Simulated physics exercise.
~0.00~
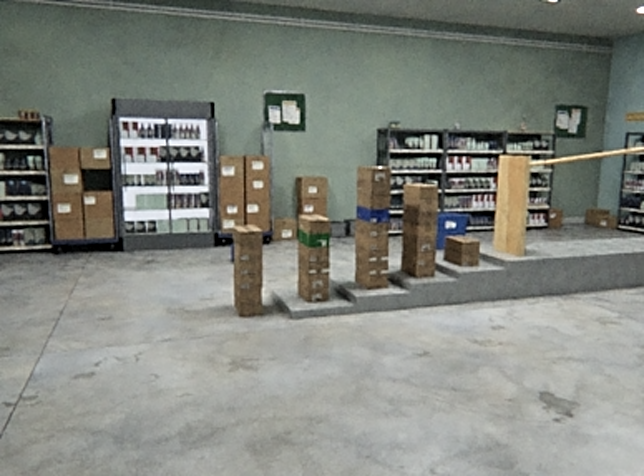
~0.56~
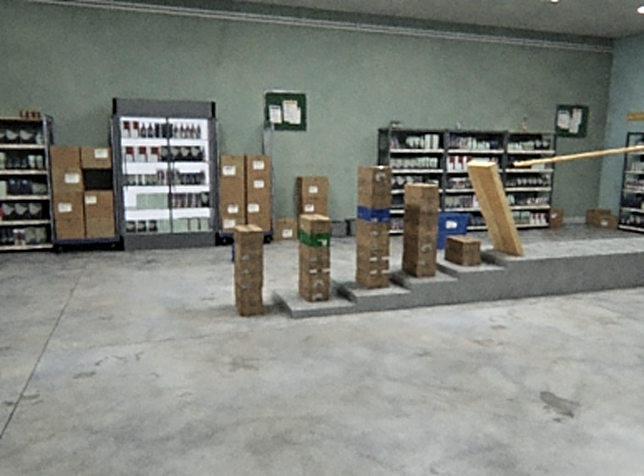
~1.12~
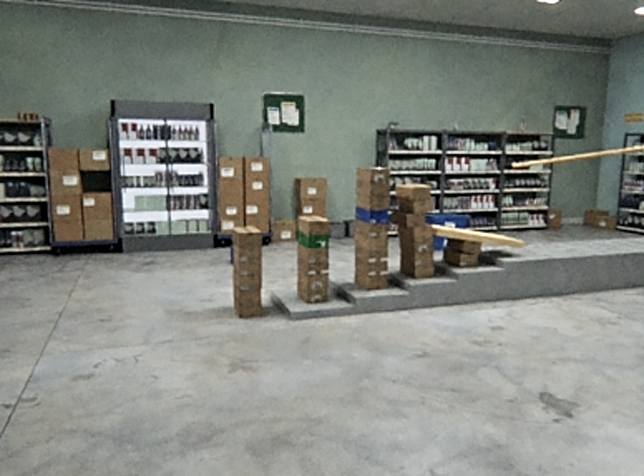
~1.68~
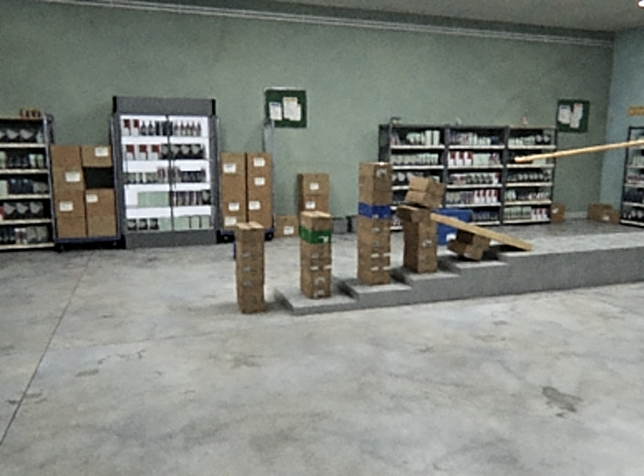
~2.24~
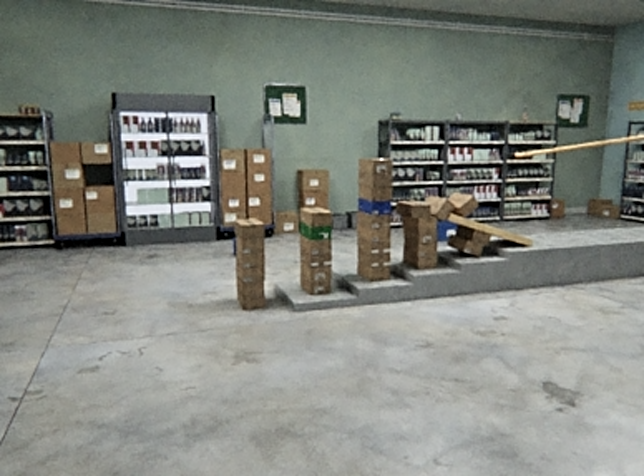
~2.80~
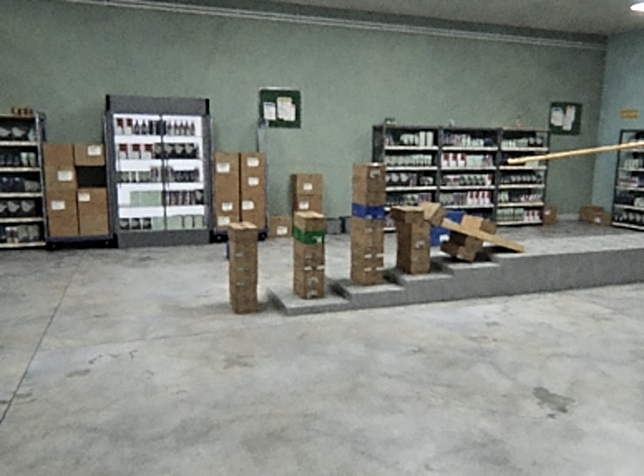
Five stacks of brown shoe boxes stand on low grey steps that descend to the left, seen from the front across a concrete floor in a storeroom with green walls and stocked shelves. One box is blue and another green, and a tall wooden board stands upright to the right of the stacks. A long pole reaching in from the right tips the board leftward. It falls against the nearest stacks and comes to rest slanting. Upper boxes there tilt, and one topples to the right onto the board, while the blue and green boxes and the stacks farther left stay standing.
